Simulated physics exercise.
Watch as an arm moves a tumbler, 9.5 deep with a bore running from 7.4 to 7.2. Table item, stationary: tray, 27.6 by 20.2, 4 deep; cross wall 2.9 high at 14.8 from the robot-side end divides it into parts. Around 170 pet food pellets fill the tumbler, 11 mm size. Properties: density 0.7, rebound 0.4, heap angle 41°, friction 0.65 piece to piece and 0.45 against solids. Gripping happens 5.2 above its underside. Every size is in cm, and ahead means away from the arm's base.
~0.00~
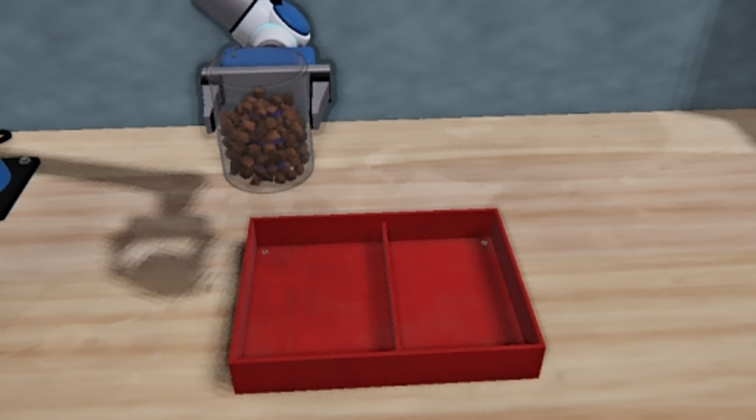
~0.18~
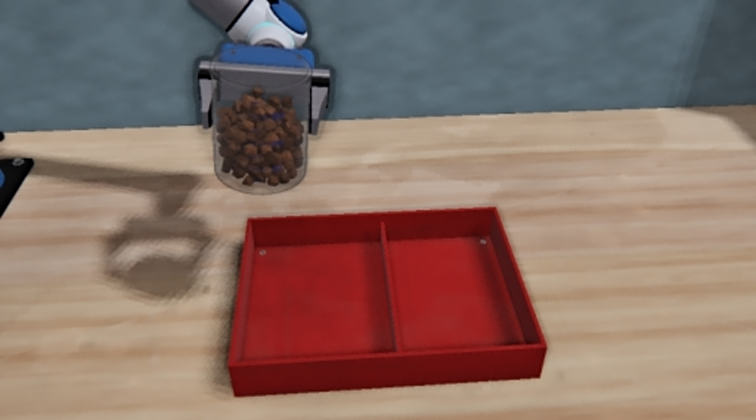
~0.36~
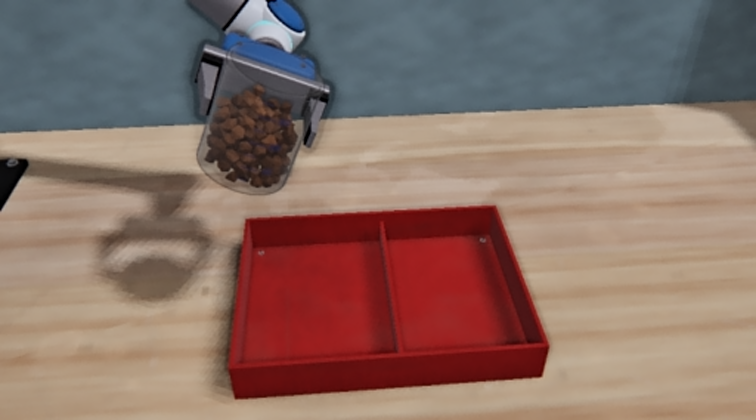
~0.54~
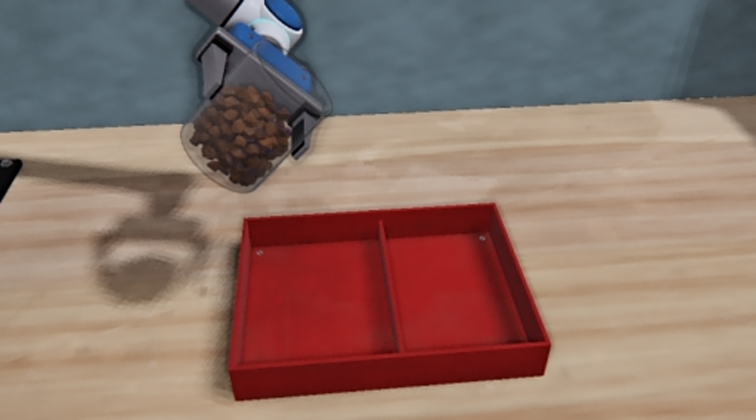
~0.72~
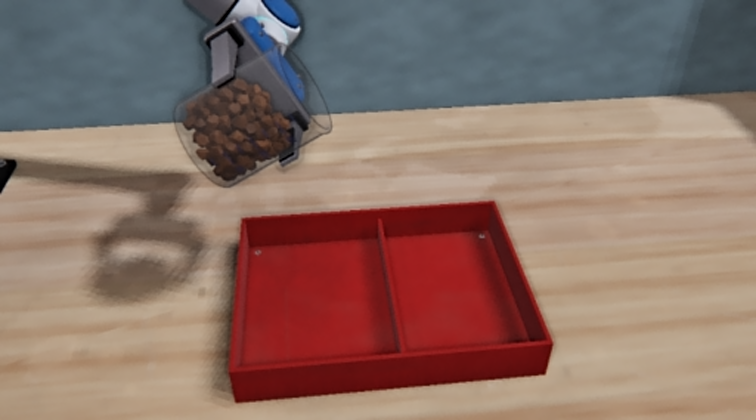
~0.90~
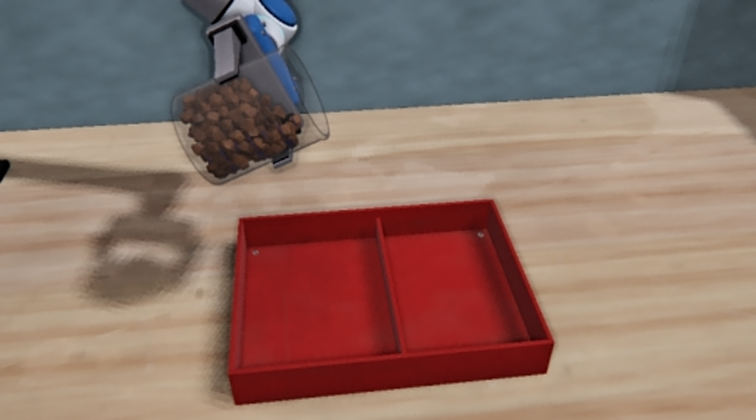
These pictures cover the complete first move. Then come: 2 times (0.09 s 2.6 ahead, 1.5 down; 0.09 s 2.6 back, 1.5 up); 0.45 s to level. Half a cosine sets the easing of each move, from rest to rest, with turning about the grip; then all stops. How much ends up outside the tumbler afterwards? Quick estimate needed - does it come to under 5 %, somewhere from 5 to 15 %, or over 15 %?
It comes to under 5 %.
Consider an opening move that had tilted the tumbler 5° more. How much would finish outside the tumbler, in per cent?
In that case some 0 per cent.
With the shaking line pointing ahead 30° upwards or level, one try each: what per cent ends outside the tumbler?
Estimates, in order: 30 % then 10 %.
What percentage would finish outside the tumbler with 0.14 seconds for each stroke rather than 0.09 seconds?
That would give around 0 per cent.
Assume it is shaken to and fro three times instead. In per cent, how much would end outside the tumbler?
Result: Approximately 0 per cent.
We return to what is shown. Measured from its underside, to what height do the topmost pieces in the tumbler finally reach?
I'd say close to 9.0 cm.
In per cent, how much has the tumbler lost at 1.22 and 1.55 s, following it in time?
Roughly 0, then 0.
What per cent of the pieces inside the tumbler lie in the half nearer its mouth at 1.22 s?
Mouth half share: Roughly 35 %.
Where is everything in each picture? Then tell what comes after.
Tumbler middle at (264, 121), level; upper third of the load around (262, 122), from x 225 to 305, top at y 90; 170 in the tumbler, in the first frame.
Tumbler middle at (261, 122), tilted 6° forward; upper third of the load around (257, 122), from x 225 to 300, top at y 90, in the second frame.
Tumbler middle at (259, 121), tilted 23° forward; upper third of the load around (246, 119), from x 210 to 295, top at y 90, in the third frame.
Tumbler middle at (256, 120), tilted 44° forward; upper third of the load around (237, 115), from x 195 to 285, top at y 90, in the fourth frame.
Tumbler middle at (253, 118), tilted 61° forward; upper third of the load around (230, 108), from x 190 to 285, top at y 85, in the fifth frame.
Tumbler middle at (251, 117), tilted 67° forward; upper third of the load around (224, 109), from x 185 to 295, top at y 85; 170 in the tumbler, in the sixth frame.
By 1.22 s, tilted 67° forward, highest piece 23 above the table; 170 in the tumbler.
By 1.55 s, tilted 19° forward, highest piece 26 above the table; 170 in the tumbler.
By 1.91 s, level, highest piece 26 above the table; 170 in the tumbler.
By 2.96 s, level, highest piece 26 above the table; 170 in the tumbler.
Final count, 170 in the tumbler. That is 0 % outside the tumbler.
